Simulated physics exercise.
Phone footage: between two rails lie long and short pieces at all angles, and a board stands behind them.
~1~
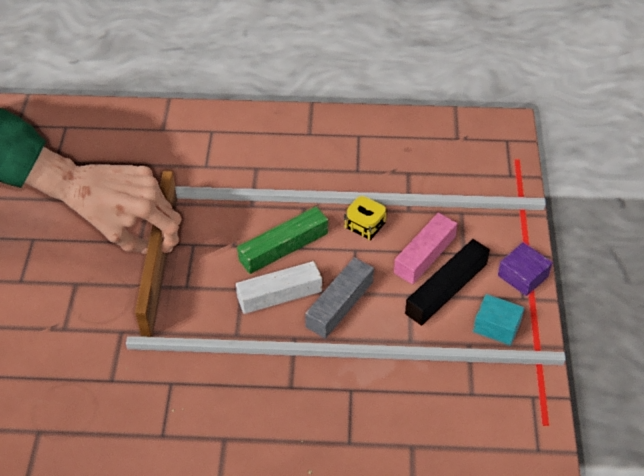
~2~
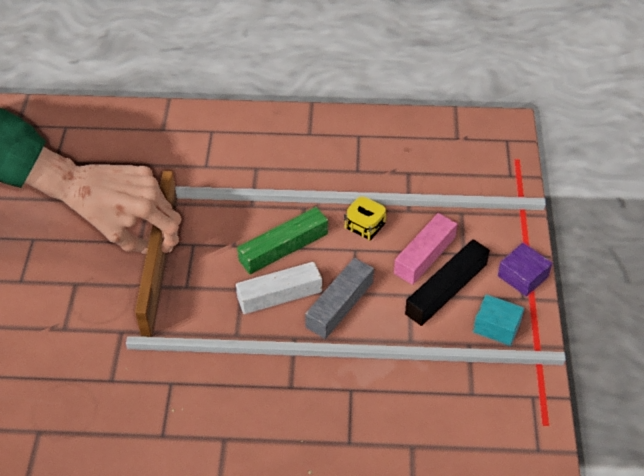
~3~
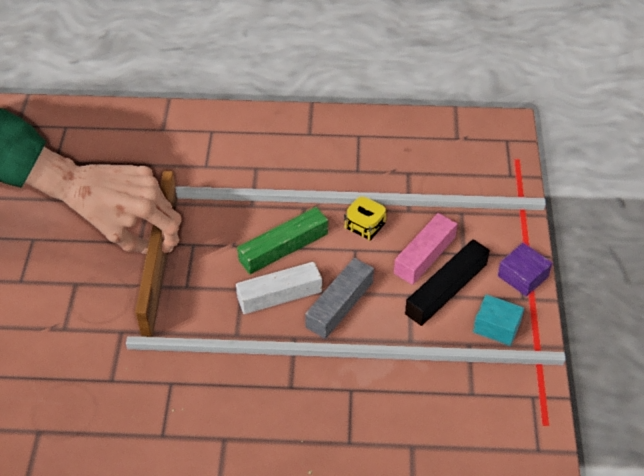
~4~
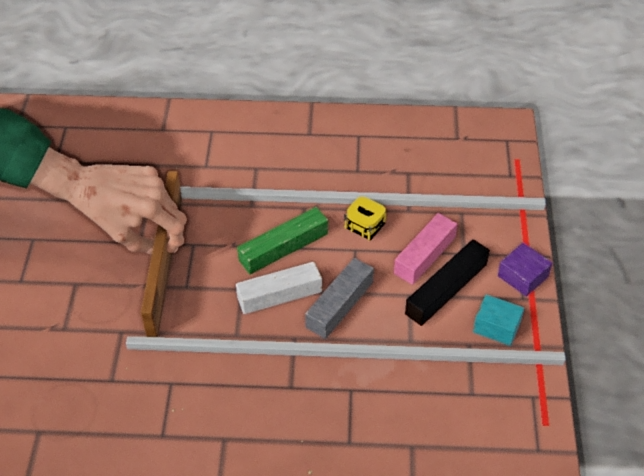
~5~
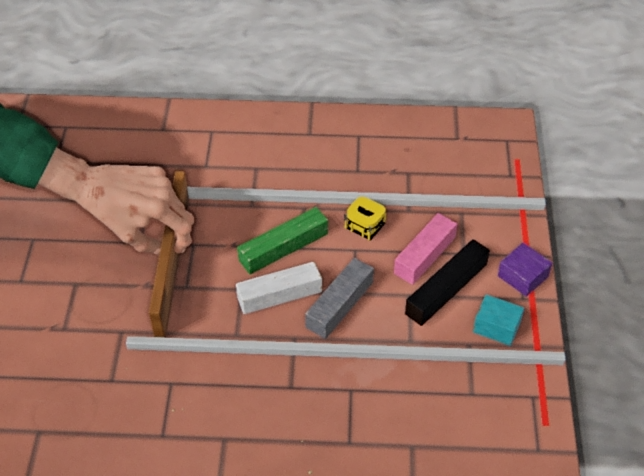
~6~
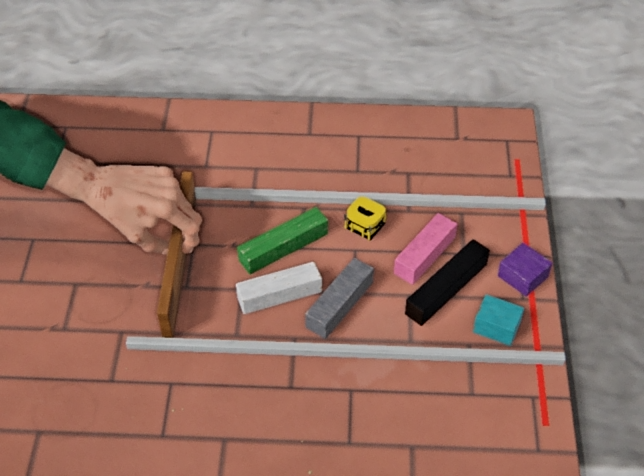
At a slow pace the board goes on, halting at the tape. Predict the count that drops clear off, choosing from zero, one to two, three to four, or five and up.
The count that comes down will most likely be five and up.
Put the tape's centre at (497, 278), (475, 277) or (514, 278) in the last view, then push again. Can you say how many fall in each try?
Per try in turn: 4, 2, 4.
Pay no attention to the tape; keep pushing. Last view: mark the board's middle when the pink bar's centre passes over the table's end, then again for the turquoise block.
The middle is at (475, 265) when it's the pink bar, and at (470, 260) when it's the turquoise block.
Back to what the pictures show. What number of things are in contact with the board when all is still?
In total, 1.
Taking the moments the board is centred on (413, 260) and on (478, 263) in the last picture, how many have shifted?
Moved so far: 8, then 8.
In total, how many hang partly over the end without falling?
Answer: 0.
Early on, none off yet; purple block at rest near (525, 269); turquoise block at rest near (498, 320); black stick at rest near (448, 282).
Finally, the number that fall off is five or more; lost, white bar, grey bar, yellow case, pink bar, black stick, turquoise block and purple block.
